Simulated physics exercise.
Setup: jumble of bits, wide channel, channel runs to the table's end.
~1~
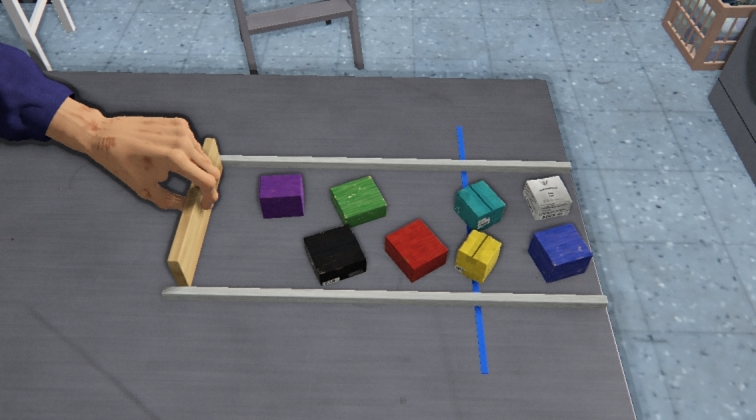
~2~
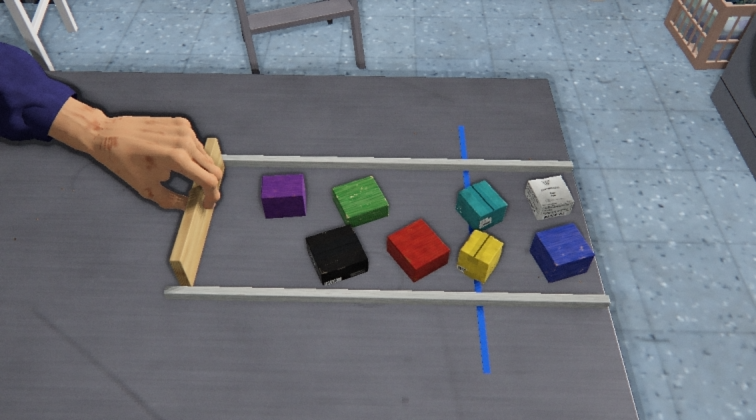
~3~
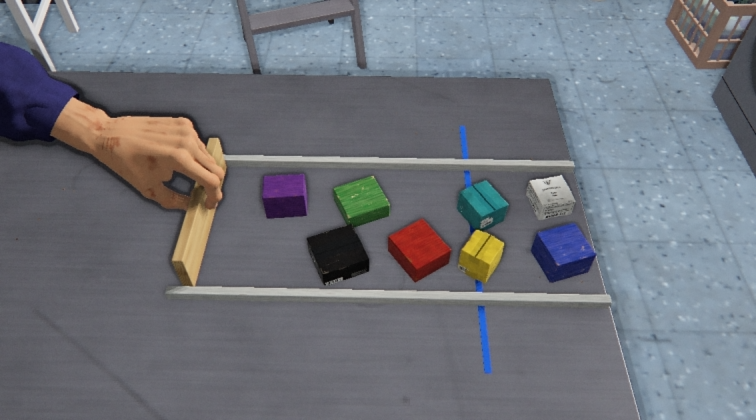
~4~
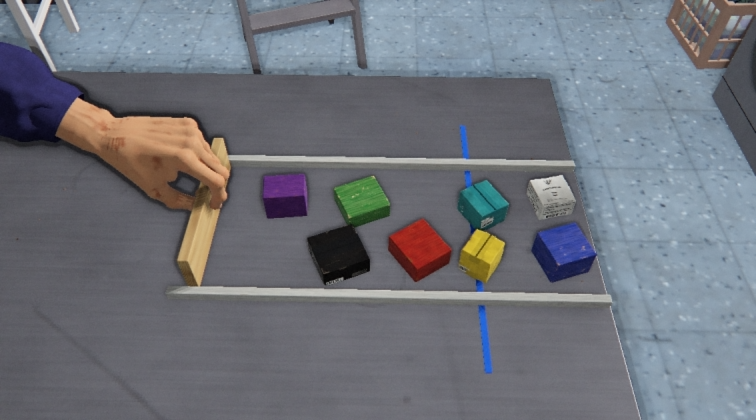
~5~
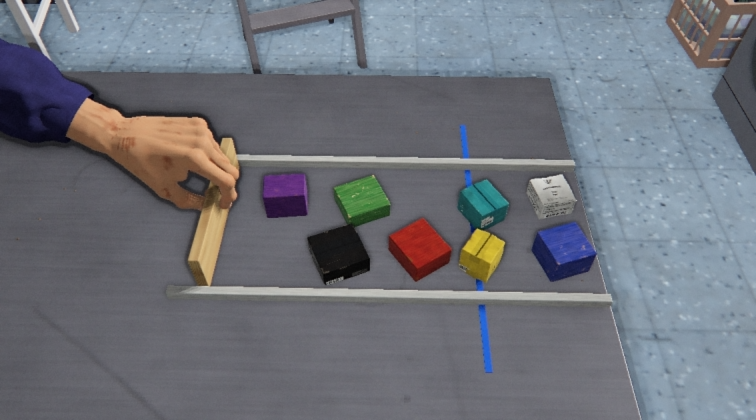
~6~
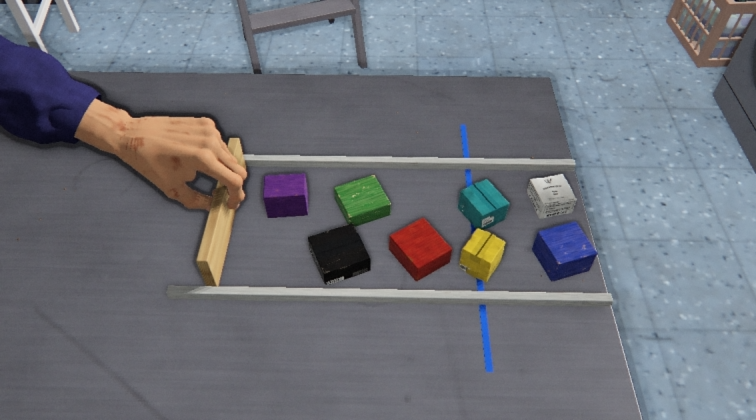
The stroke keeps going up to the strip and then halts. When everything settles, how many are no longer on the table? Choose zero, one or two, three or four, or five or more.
When everything settles, one or two are no longer on the table.
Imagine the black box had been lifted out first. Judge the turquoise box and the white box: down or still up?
Looking at the two, the turquoise box stays up top and the white box ends up below.
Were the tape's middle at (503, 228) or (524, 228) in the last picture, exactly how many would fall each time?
It would be 4 and 4.
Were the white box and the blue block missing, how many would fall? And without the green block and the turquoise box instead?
The count is 0 in the first case and 1 in the second.
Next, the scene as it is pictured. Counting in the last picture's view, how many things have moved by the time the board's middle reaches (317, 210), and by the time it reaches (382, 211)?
At first I count 3, and then 6.
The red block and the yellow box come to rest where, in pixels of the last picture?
The red block comes to rest close to (549, 258), while the yellow box rests close to (591, 265).
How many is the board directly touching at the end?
2 end up touching it.
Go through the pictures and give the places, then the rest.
The first frame shows white box (547, 198); blue block (559, 253); turquoise box (479, 207); board (198, 209); tape (470, 229).
The second frame shows blue block (561, 253); purple block (284, 196).
The third frame shows turquoise box (482, 207); black box (338, 255).
The fourth frame shows white box (551, 197); board (207, 209).
The fifth frame shows blue block (563, 252); red block (419, 249).
The sixth frame shows white box (551, 196); blue block (564, 251); turquoise box (483, 206); board (224, 209); tape (474, 227).
A little later, none off yet; white box at rest near (551, 196); blue block at rest near (564, 251); turquoise box at rest near (483, 206).
Next, none off yet; white box shifted a little near (570, 195); blue block shifted a little near (586, 250); turquoise box shifted about its own width near (542, 212).
When it is over, the number that fall off is one or two; down, blue block and white box.
